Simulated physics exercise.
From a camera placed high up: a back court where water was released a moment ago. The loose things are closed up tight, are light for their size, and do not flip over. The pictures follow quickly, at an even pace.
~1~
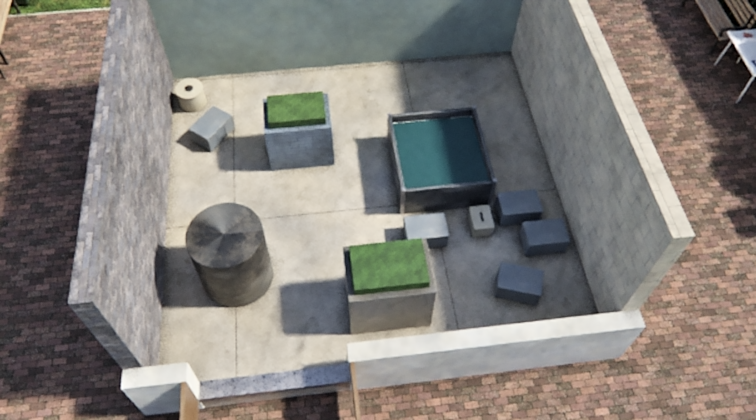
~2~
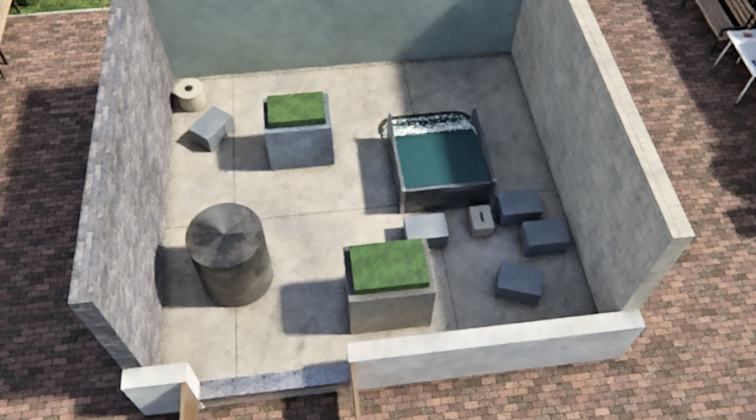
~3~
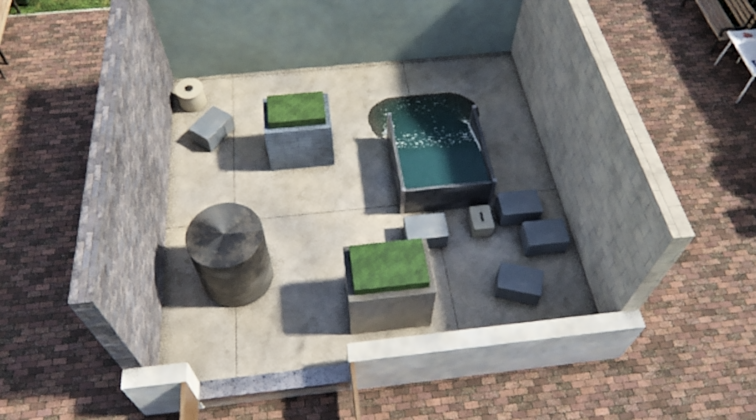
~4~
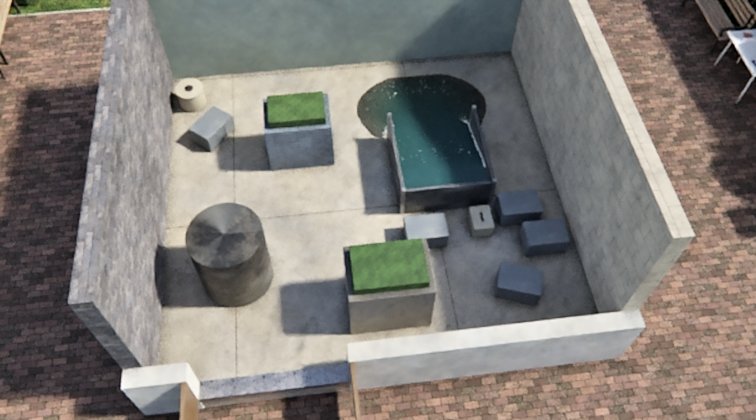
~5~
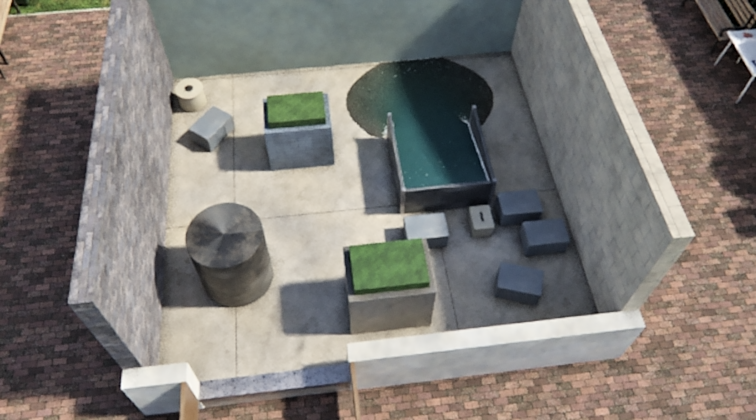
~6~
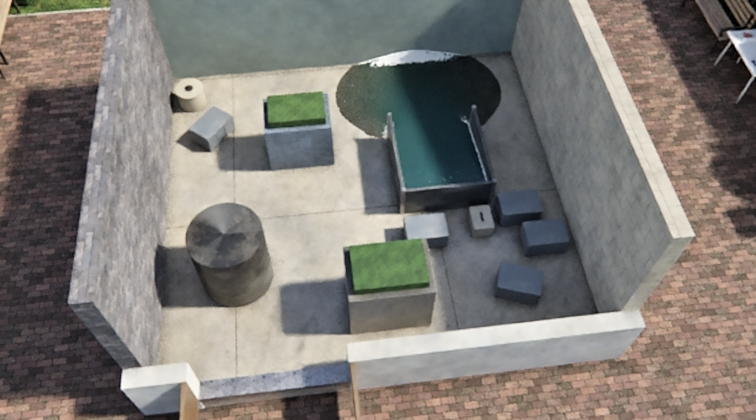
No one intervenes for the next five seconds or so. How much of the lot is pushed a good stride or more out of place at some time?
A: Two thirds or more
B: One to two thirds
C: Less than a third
One to two thirds (B).
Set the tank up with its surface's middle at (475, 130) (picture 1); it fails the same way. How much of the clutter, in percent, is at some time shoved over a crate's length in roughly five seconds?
Close to 40 %.
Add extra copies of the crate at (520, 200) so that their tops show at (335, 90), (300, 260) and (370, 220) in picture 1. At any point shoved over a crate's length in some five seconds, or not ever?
Outcome per entry: Knocked aside / stays where it is / stays where it is.
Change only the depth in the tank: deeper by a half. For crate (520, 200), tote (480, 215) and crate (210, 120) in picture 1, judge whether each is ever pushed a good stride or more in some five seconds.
Answers, in the order asked: Went past the threshold, stayed within the threshold, went past the threshold.
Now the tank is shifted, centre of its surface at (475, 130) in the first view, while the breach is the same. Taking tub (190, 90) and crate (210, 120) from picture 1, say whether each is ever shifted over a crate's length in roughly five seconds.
First: Covered that distance. Second: Covered that distance.
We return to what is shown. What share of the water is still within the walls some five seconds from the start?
Roughly 100 in a hundred.
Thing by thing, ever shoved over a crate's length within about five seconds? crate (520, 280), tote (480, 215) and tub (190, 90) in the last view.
Successively: Never went far, never went far, moved a long way.
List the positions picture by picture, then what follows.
The first picture shows a crate at (520, 202) rests on the ground; a crate at (546, 231), on the bottom; 0 of 7 have shifted.
The second picture shows a crate at (520, 202) rests on the ground; a crate at (546, 231) rests on the ground; 0 of 7 have shifted.
The third picture shows a crate at (520, 202) rests on the ground; a crate at (546, 231) rests on the ground; 0 of 7 have shifted.
The fourth picture shows a crate at (520, 202), on the bottom; a crate at (546, 231), on the bottom; 0 of 7 have shifted.
The fifth picture shows a crate at (520, 202), on the bottom; a crate at (546, 231), on the bottom; 0 of 7 have shifted.
The sixth picture shows a crate at (520, 202) rests on the ground; a crate at (546, 231) rests on the ground; 0 of 7 have shifted.
A moment on, 0 of 7 are well off their spots; 0 afloat.
Next, 0 of 7 are well off their spots; 0 afloat.
Later, 0 of 7 are well off their spots; 1 afloat.
In the end, 4 of 7 are well off their spots, and 4 have been at some point; 2 afloat.
